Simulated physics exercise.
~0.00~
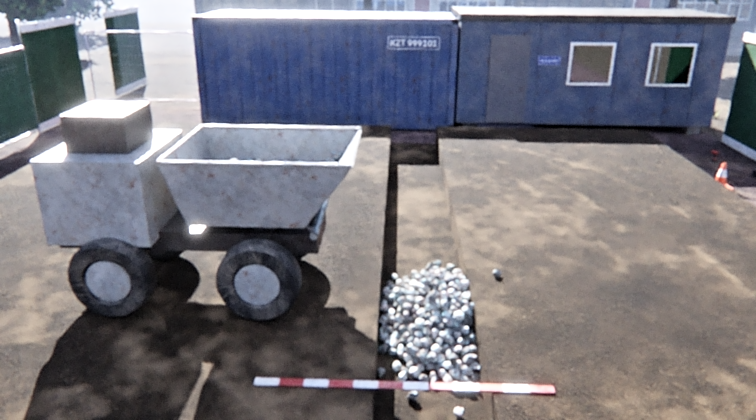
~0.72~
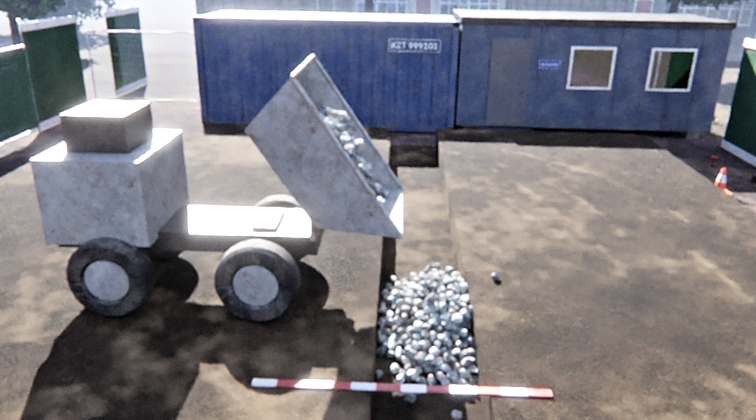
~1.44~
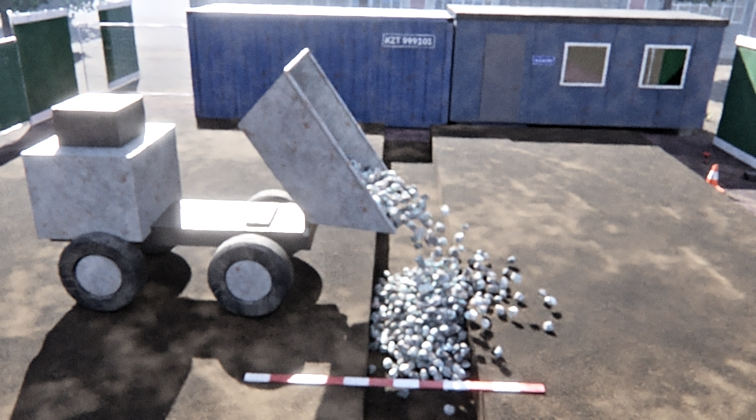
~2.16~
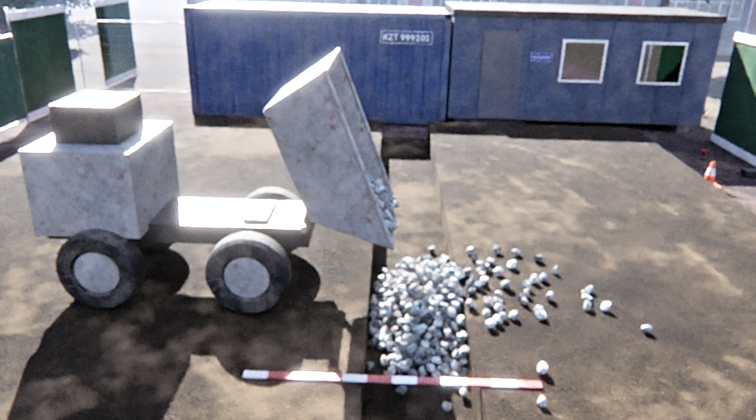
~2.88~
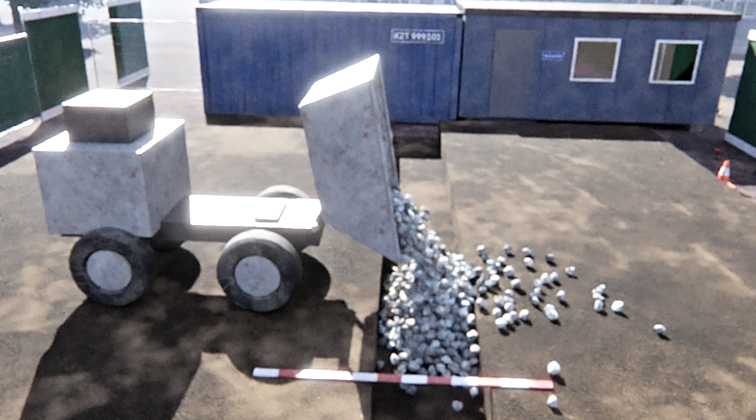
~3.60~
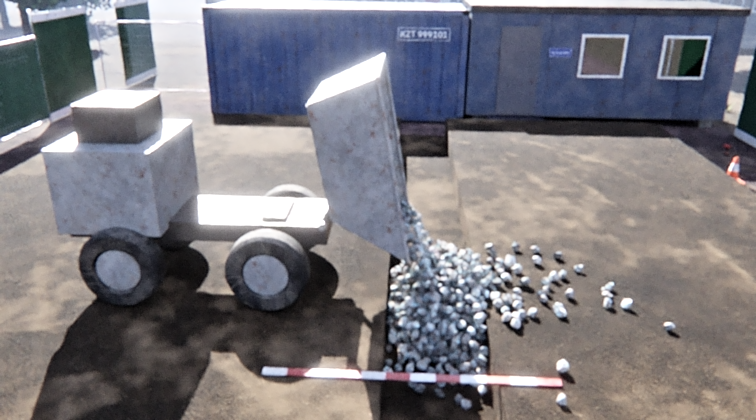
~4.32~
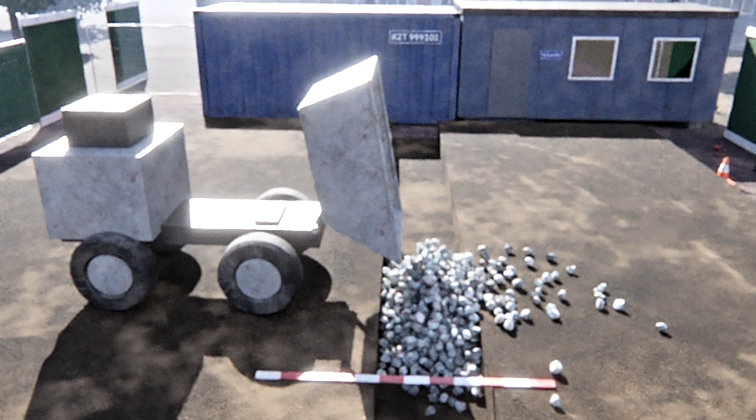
The footage shows a grey dumper tipping its body in stages toward a trench already holding pale stones, spilling some rightward across the ground, then pouring out the rest as it tilts steeper, until the raised body stands still above a larger heap with scattered stones beyond.
